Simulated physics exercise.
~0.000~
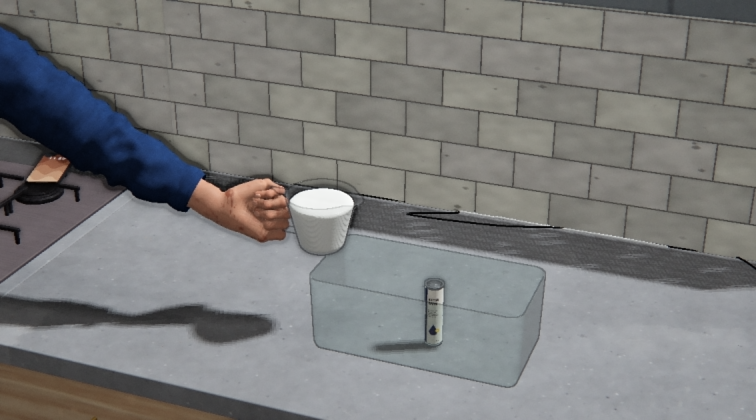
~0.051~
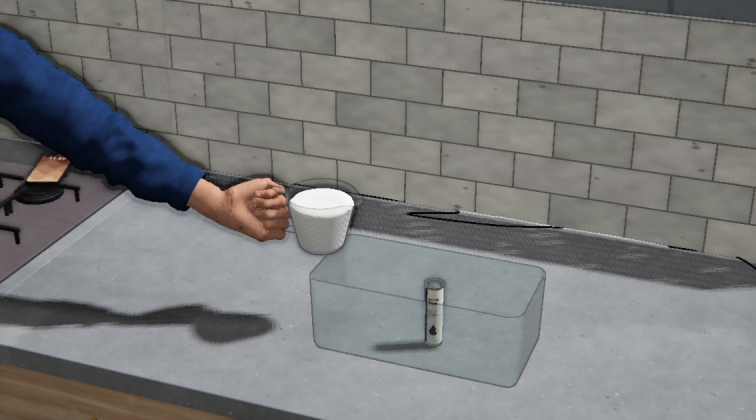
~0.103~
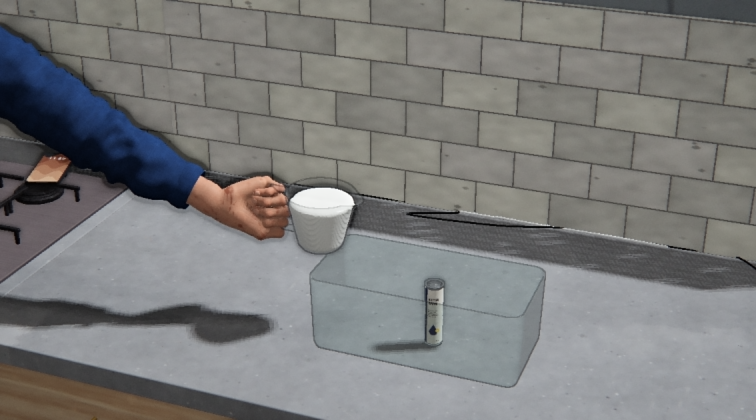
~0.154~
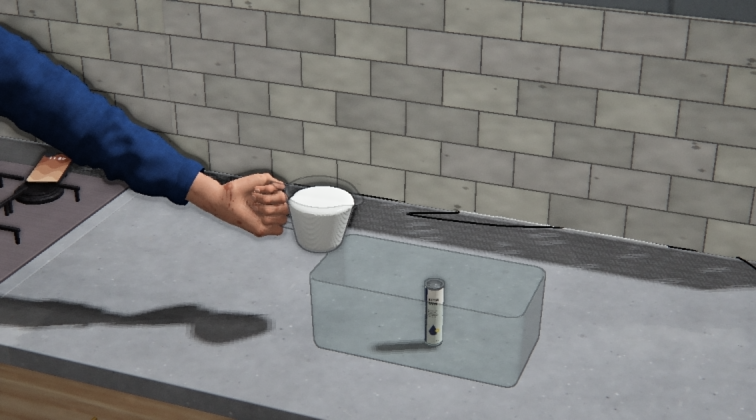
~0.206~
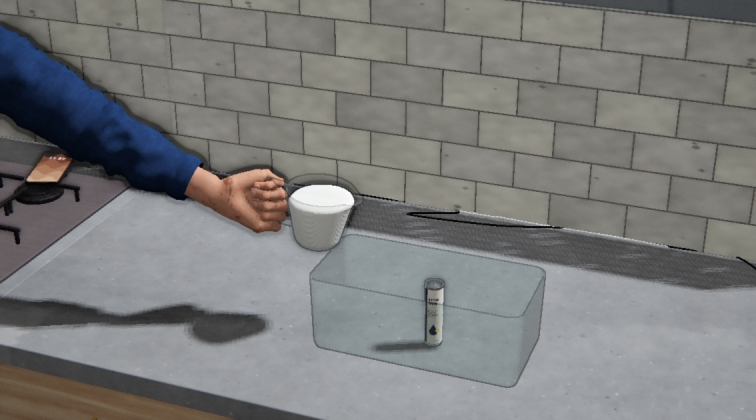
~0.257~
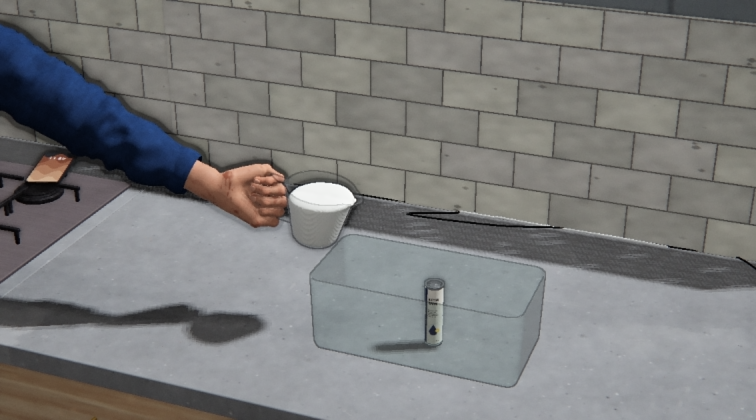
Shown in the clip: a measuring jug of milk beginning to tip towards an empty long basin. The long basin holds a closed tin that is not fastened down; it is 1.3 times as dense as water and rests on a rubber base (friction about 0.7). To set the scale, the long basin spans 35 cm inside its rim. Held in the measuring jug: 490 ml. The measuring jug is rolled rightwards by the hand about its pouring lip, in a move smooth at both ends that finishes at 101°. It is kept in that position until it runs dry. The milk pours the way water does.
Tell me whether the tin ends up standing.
I expect it to stay the right way up.
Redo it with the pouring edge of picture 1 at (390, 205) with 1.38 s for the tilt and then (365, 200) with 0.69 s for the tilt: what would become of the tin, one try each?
First it stays up; then it falls.
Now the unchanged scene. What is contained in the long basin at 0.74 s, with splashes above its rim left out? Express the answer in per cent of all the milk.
Roughly 8 percent.
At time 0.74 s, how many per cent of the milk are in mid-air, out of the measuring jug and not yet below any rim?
It comes to about 20 percent.
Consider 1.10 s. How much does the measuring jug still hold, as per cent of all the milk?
Near 14 in a hundred.
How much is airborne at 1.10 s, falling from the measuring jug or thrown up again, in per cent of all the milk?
Close to 20 %.
After 0.74 s the tilt is 57° and 73 per cent is still to pour; the tin stands where it began.
After 1.10 s the tilt is 91° and 15 per cent is still to pour; the tin stands where it began.
After 1.47 s the tilt is 101° and 0 per cent is still to pour; the tin stands 1 cm from where it began.
After 1.88 s the tilt is 101° and 0 per cent is still to pour; the tin stands 1 cm from where it began.
In the end the tin stands 1 cm from where it began.
